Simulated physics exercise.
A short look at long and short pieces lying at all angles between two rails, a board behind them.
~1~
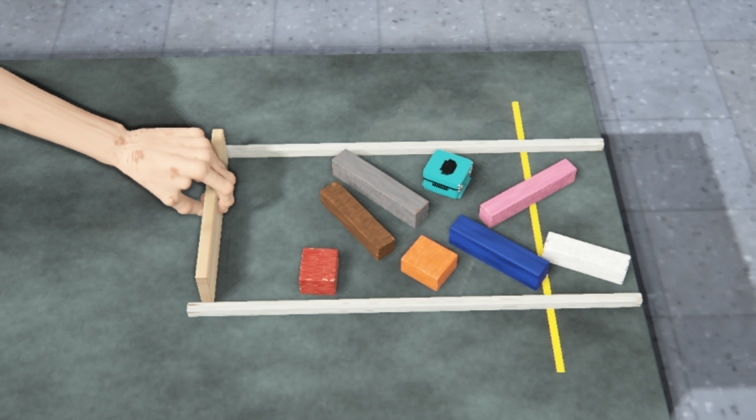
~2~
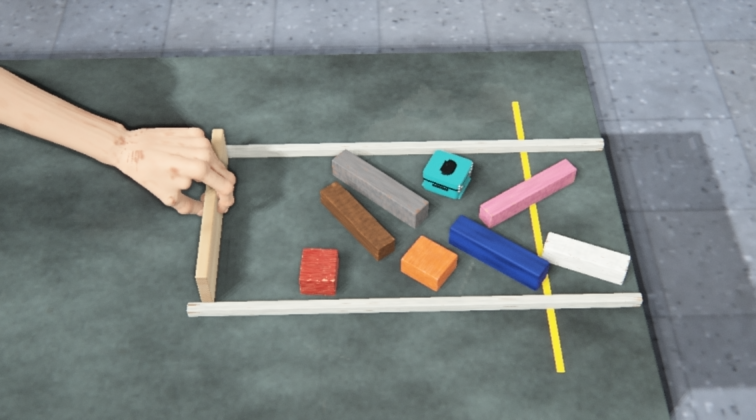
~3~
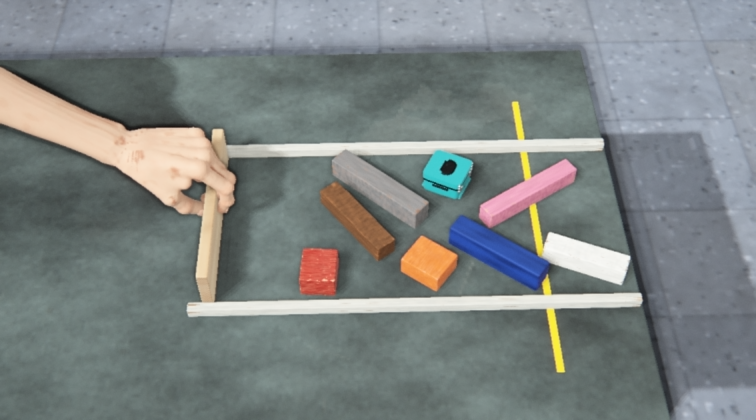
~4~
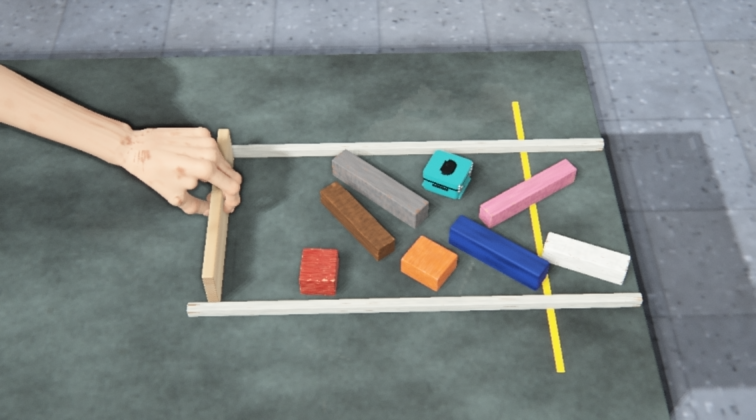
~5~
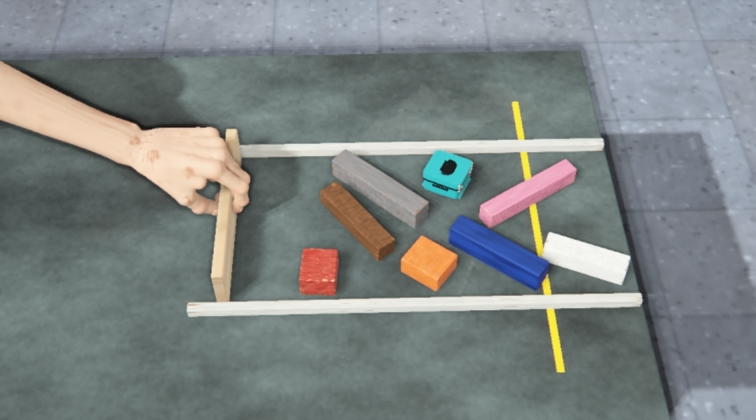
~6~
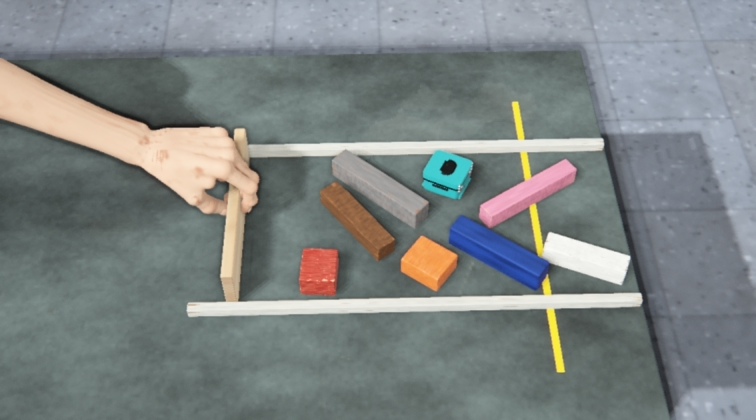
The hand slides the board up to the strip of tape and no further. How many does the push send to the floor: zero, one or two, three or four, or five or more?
The number that fall off is one or two.
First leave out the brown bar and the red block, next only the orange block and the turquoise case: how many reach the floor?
Fallen: 0, and 1 in the other try.
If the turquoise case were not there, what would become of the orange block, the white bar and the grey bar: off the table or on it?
The orange block holds on, the white bar goes over, the grey bar is kept.
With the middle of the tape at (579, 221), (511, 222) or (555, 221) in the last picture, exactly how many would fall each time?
Try by try, 5, 0 and 3.
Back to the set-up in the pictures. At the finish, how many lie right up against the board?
3 of them.
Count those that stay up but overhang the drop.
The number is 2.
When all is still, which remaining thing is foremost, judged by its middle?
The pink bar ends nearest.
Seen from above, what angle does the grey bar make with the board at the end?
Some 25 degrees.
Soon after, none off yet; white bar at rest near (585, 258); pink bar at rest near (528, 193); blue stick at rest near (498, 252).
At rest, the number that fall off is one or two; fallen, white bar.
